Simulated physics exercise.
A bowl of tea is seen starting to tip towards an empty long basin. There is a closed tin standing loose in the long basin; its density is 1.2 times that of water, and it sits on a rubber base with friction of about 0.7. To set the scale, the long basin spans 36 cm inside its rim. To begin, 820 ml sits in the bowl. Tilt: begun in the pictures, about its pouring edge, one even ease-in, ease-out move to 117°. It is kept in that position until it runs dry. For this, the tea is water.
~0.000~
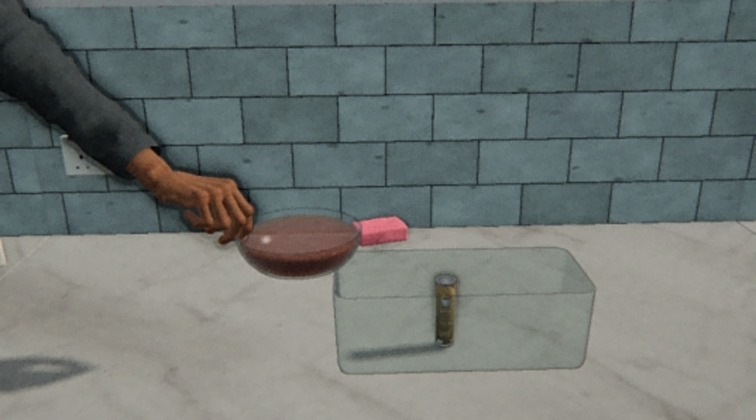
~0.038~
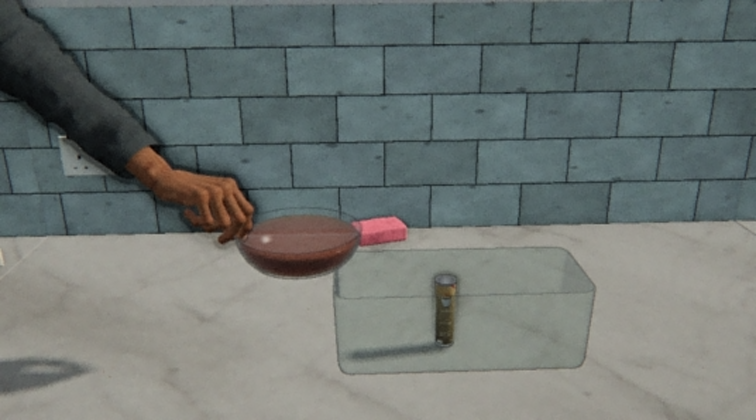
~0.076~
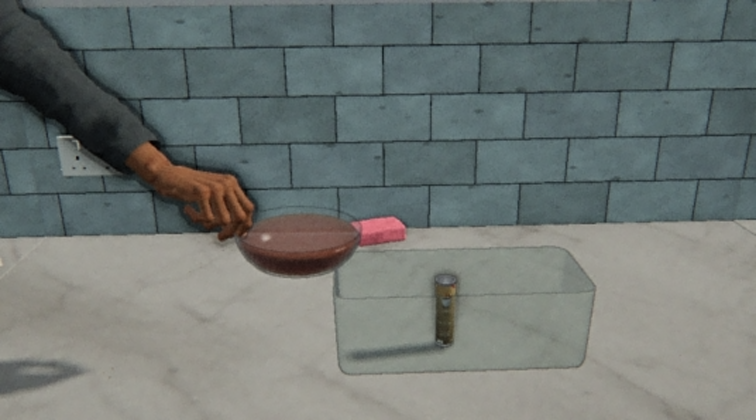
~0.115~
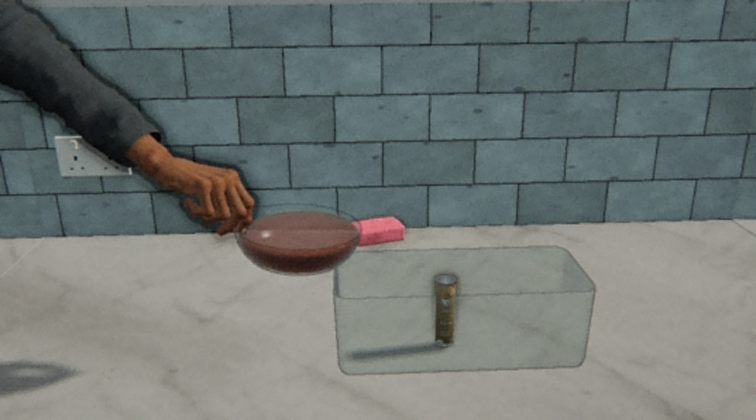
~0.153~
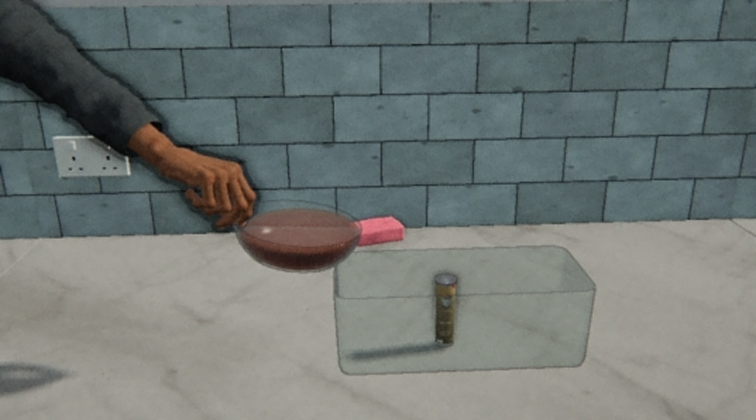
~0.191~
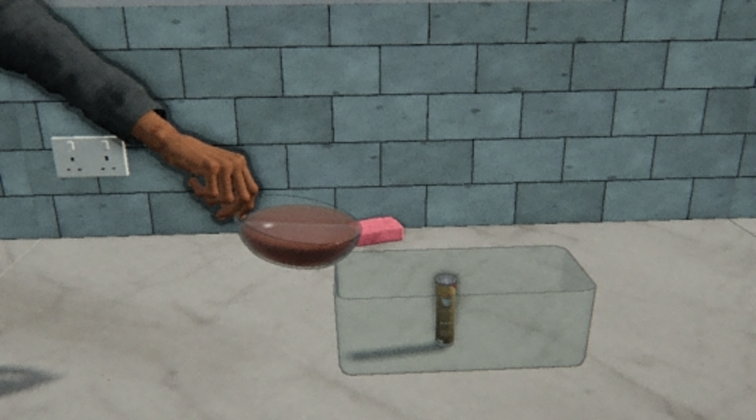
The video shows a hand holding a glass bowl of dark reddish-brown liquid beside a clear basin with a small upright container inside, on a marble counter; the bowl stays nearly still, then tilts slightly toward the basin.
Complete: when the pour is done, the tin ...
... has tipped over.
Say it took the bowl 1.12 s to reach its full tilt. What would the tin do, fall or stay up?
Outcome - the tin comes down.
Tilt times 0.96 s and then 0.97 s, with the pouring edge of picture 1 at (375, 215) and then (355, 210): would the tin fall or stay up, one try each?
The tin stays vertical the first time and overturns the second time.
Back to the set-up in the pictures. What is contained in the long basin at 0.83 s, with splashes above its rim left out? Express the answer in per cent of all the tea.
Some 98 per cent.
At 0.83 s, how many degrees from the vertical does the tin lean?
It is at some 80°.
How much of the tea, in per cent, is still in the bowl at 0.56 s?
At that time about 22 in a hundred parts are still held.
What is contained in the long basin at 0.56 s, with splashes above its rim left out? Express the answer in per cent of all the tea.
Near 28 in a hundred.
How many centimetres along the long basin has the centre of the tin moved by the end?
The tin's middle ends up about 7.5 cm along the basin.
By 0.56 s the tilt is 78° and 22 per cent is still to pour; the tin stands where it began.
By 0.83 s the tilt is 114° and 0 per cent is still to pour; the tin lies on its side.
By 1.11 s the tilt is 117° and 0 per cent is still to pour; the tin lies on its side.
By 1.42 s the tilt is 117° and 0 per cent is still to pour; the tin lies on its side.
At rest the tin lies on its side.
